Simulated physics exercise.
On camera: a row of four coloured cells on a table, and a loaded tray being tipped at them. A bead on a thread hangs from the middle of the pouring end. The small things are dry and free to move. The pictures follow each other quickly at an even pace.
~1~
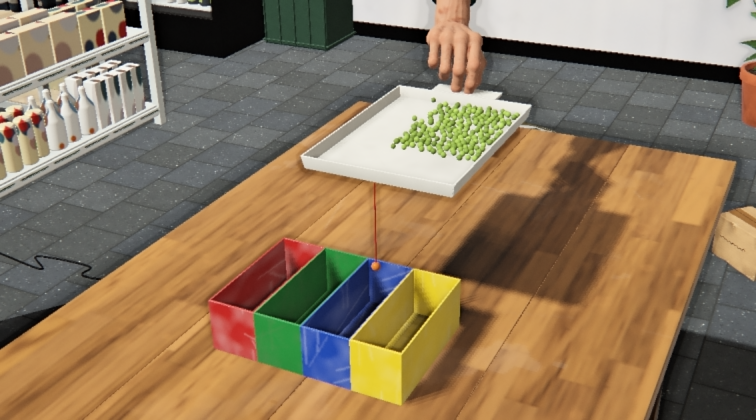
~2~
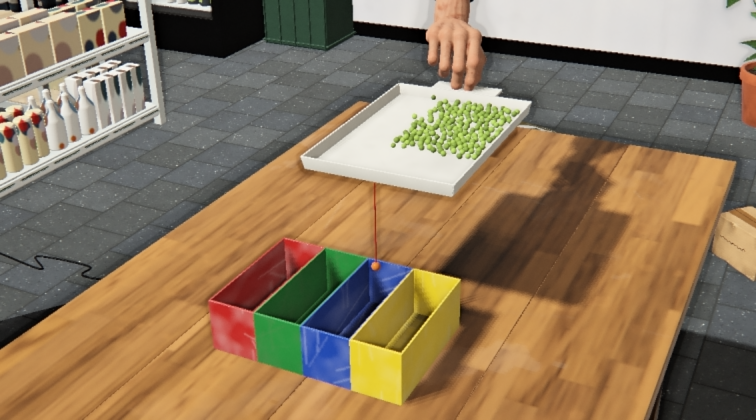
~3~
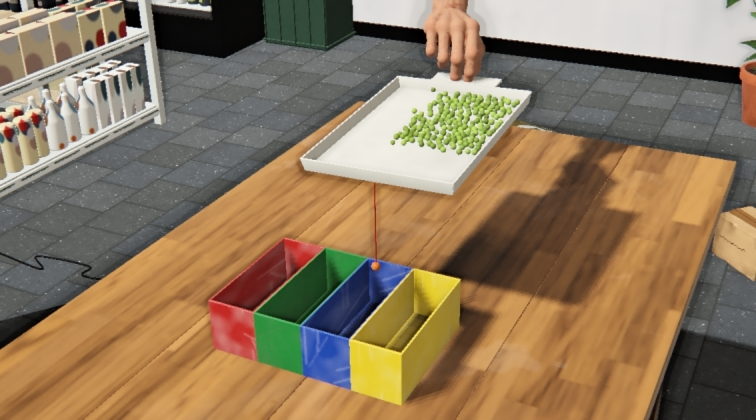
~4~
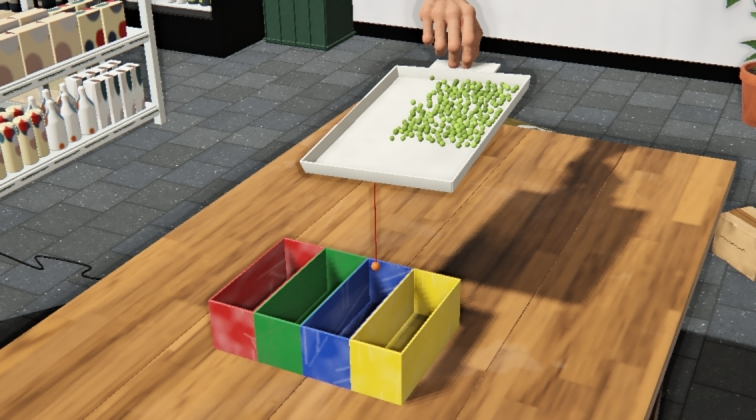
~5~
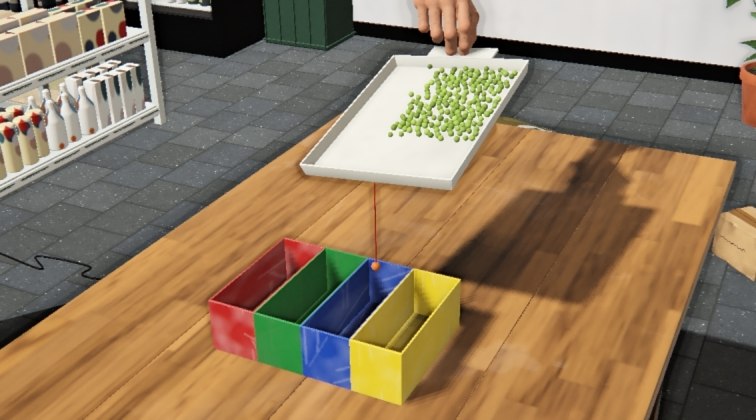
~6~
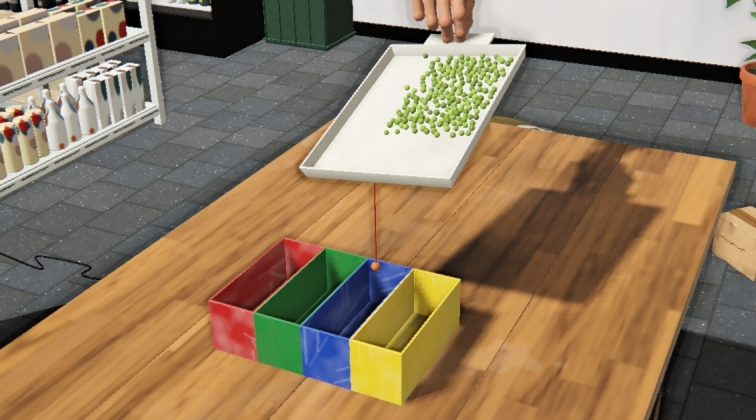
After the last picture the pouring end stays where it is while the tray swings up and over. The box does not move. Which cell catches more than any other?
Most goes to the green cell.
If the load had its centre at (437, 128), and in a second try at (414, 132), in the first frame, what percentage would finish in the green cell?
In turn 60 and 50 in a hundred.
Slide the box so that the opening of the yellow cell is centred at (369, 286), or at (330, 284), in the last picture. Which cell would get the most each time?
One: The blue cell. Two: Blue.
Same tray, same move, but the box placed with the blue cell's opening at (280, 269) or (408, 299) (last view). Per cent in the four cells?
Roughly 100 per cent, and 80 per cent.
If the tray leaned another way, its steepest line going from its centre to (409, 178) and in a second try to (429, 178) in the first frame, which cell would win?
At the first place the yellow cell, at the second the cell in yellow.
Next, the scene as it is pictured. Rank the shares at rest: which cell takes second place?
The runner-up: The red cell.
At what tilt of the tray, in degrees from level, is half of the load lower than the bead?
At about 80°.
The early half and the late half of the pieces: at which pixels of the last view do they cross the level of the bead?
Around (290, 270) and then (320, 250).
Just after the last frame, tray tipped steeply; roughly half on the tray; roughly a quarter in the red cell; about a tenth in the green cell; just a few in the blue cell; about a tenth falling or outside the box.
A moment on, tray tipped past a quarter turn; roughly a quarter on the tray; roughly a third in the green cell; roughly a quarter in the red cell; just a few in the blue cell; roughly a quarter falling or outside the box.
Further on, tray tipped past a quarter turn; roughly two thirds in the green cell; roughly a third in the red cell; just a few in the blue cell; just a few falling or outside the box.
When it is over, tray tipped past a quarter turn; roughly two thirds in the green cell; roughly a third in the red cell; just a few in the blue cell; not one in the yellow cell; just a few outside the box.
